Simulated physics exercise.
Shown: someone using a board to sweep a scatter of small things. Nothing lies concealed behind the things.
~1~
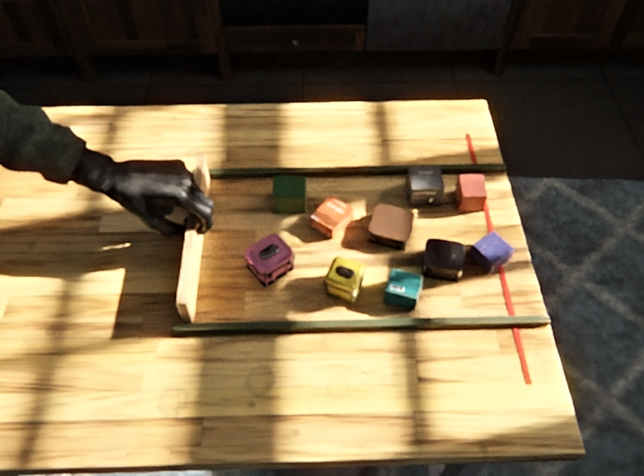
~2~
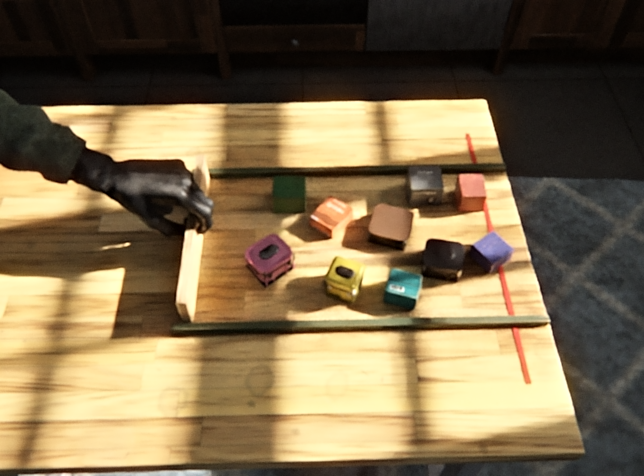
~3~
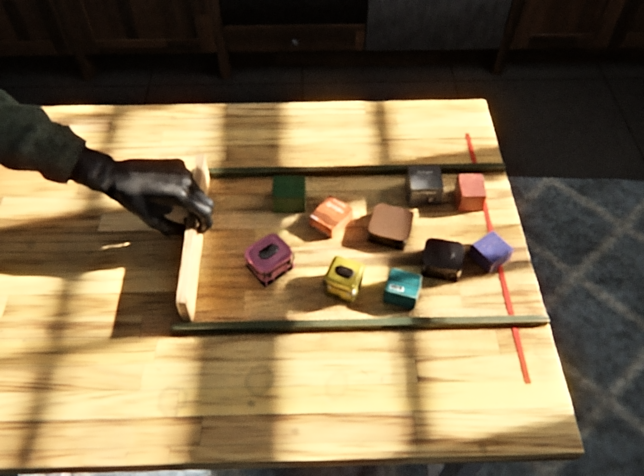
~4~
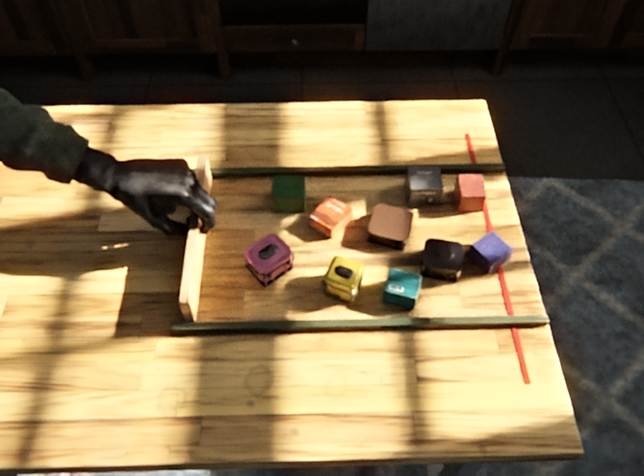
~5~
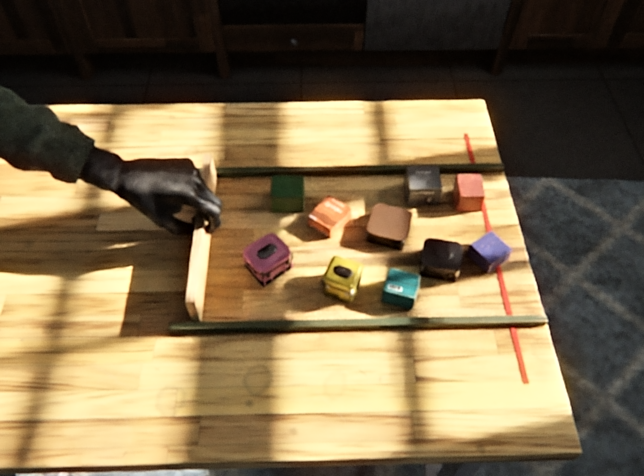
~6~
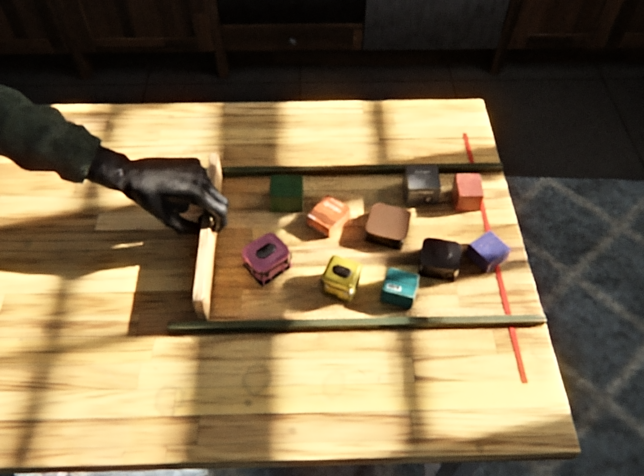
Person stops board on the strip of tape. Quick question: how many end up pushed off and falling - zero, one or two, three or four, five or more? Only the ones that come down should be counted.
From what happens, the ones that come off the end make five or more in total.
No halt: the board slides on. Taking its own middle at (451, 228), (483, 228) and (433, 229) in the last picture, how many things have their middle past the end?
2; 6; 0.
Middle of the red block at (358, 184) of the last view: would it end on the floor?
In that case the red block drops away.
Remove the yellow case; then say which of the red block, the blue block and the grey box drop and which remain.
So: The red block goes down, the blue block goes down, the grey box goes down.
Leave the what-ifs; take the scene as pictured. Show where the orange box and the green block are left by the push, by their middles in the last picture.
Final positions - orange box around (504, 215), green block around (498, 190).
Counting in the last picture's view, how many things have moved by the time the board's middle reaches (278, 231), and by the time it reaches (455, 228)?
That gives 2 for the first and 10 for the second.
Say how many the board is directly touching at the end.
4 in contact.
Soon after, none off yet; blue block at rest near (488, 251); red block at rest near (467, 193); black case at rest near (439, 259).
After that, none off yet; blue block moving near (493, 250); red block moving near (472, 193); black case displaced about its own width near (468, 265).
In the end, the number that fall off is five or more; gone, brown case, turquoise box, grey box, black case, red block and blue block.
